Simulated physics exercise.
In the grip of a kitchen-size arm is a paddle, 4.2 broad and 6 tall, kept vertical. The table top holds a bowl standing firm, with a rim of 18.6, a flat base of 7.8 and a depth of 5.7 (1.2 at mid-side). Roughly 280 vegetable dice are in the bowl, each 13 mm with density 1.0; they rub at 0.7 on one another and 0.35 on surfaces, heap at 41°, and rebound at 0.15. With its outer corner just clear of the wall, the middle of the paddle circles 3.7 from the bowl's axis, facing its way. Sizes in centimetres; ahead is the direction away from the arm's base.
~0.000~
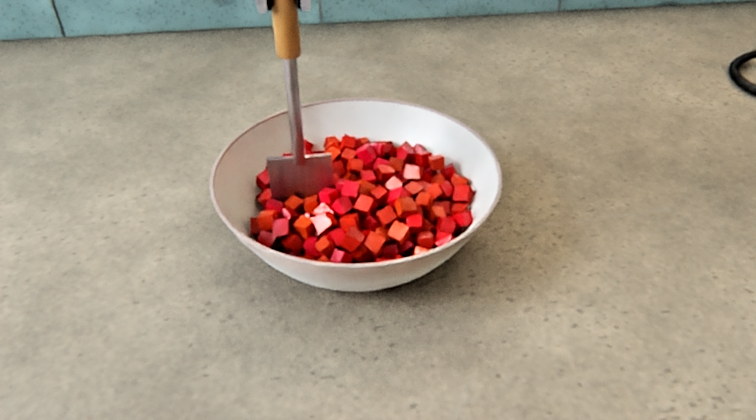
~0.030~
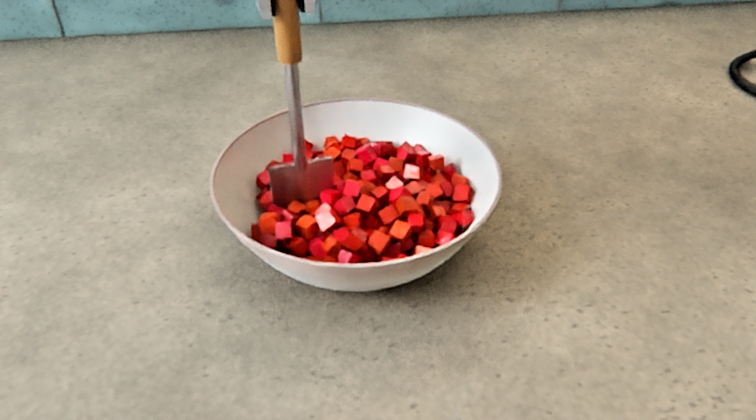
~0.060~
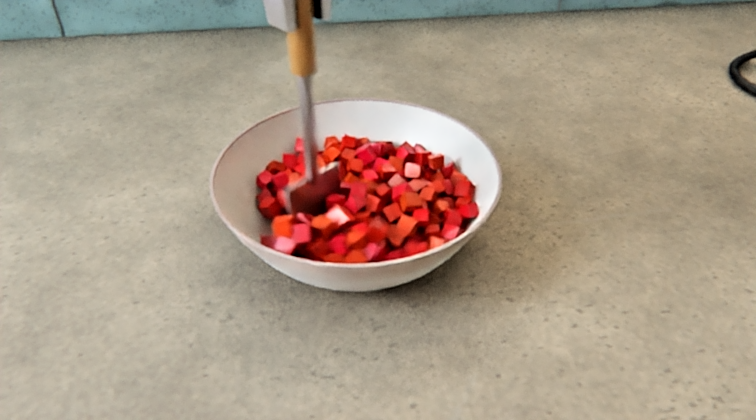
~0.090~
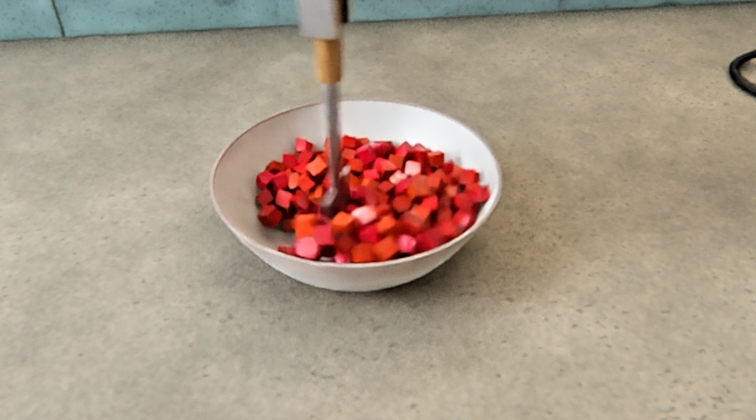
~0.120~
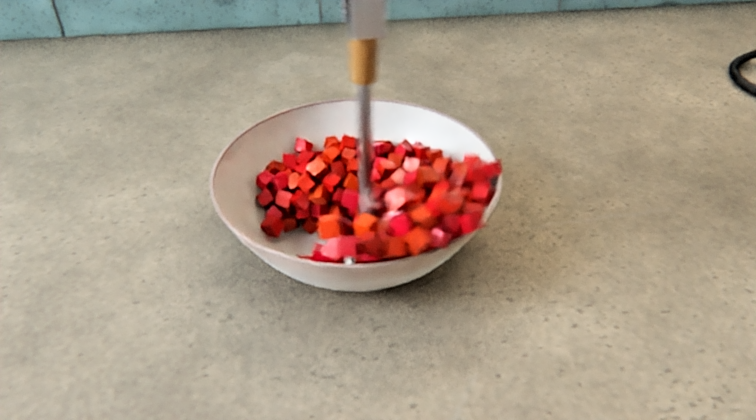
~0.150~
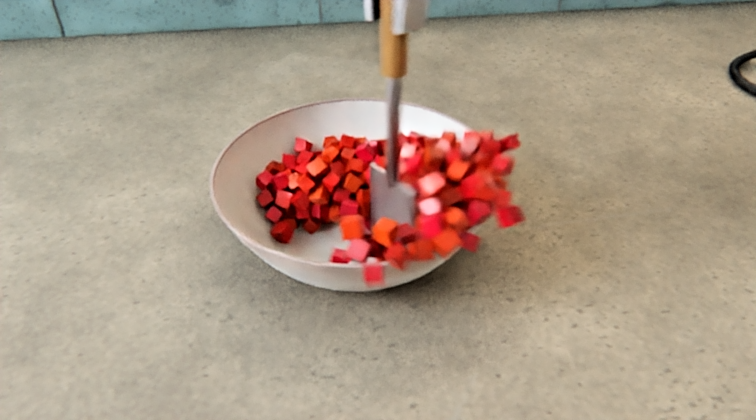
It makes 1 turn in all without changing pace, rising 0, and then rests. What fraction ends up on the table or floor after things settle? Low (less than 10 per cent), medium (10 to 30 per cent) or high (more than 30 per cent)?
The share is high, more than 30 per cent.
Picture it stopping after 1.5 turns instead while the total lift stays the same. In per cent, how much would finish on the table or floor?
That would give some 50 percent.
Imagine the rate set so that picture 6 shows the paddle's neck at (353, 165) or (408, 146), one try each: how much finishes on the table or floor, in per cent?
Near 30 in a hundred for the first and near 50 in a hundred for the second.
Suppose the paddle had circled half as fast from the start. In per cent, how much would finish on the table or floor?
About 20 percent, I'd say.
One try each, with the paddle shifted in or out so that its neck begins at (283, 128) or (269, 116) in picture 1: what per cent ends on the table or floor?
Around 50 per cent on the first try, around 50 per cent on the second.
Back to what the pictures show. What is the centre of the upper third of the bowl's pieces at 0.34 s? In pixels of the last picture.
It is centred roughly at (289, 138).
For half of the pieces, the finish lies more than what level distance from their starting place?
Distance: Close to 11 cm.
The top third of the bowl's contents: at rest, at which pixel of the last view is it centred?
The centre is near pixel (315, 246).
After 0.24 s, 210° round, highest piece 10 above the table; 239 in the bowl, 9 on the table or floor, 37 in flight or on the tool.
After 0.34 s, 297° round, highest piece 11 above the table; 197 in the bowl, 48 on the table or floor, 40 in flight or on the tool.
After 0.58 s, 0° round, highest piece 6 above the table; 170 in the bowl, 115 on the table or floor.
After 1.28 s, 0° round, highest piece 6 above the table; 170 in the bowl, 115 on the table or floor.
At rest, 170 in the bowl, 115 on the table or floor. That is 40 % on the table or floor.
